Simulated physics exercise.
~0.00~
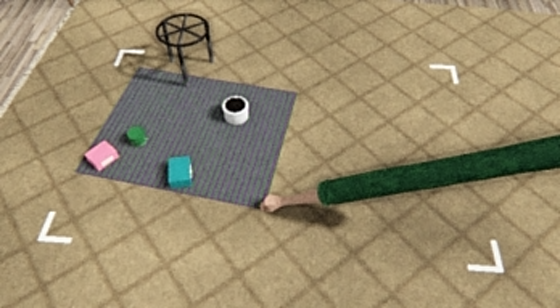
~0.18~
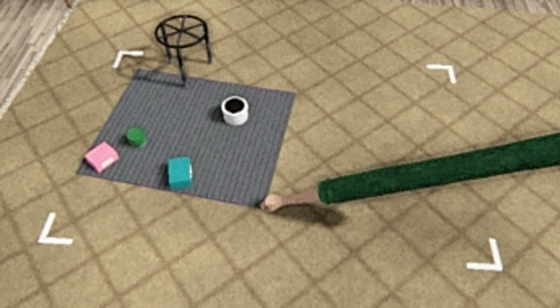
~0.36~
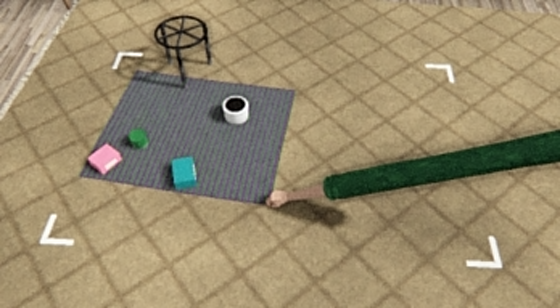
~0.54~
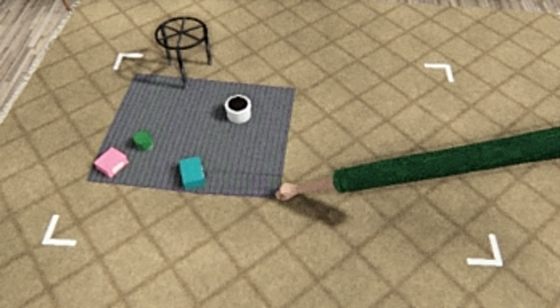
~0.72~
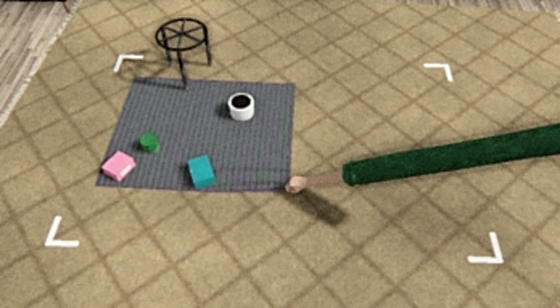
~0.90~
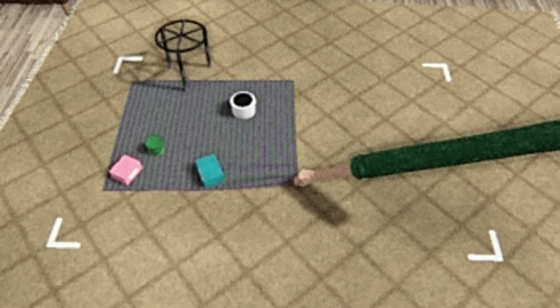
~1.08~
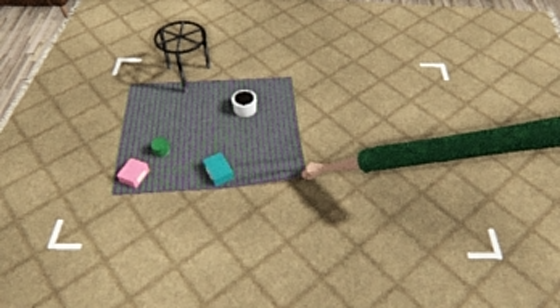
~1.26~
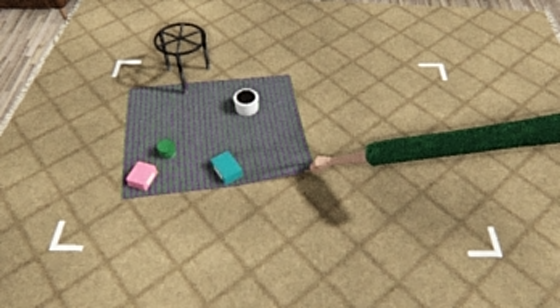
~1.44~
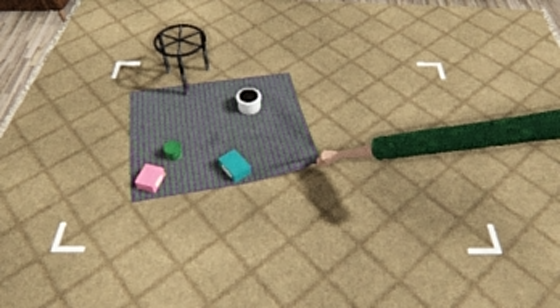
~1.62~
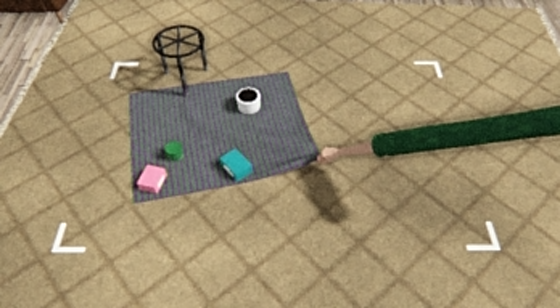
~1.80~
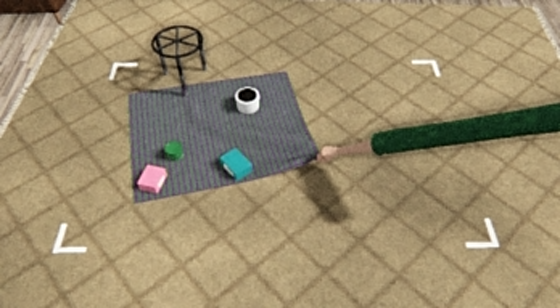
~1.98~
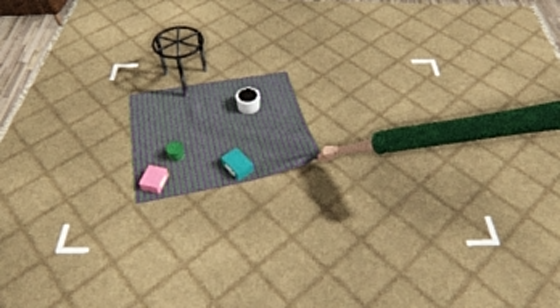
Thin grey rug sliding and twisting rightward beside a green-sleeved arm, carrying boxes, bin and pot, then resting near black stool.
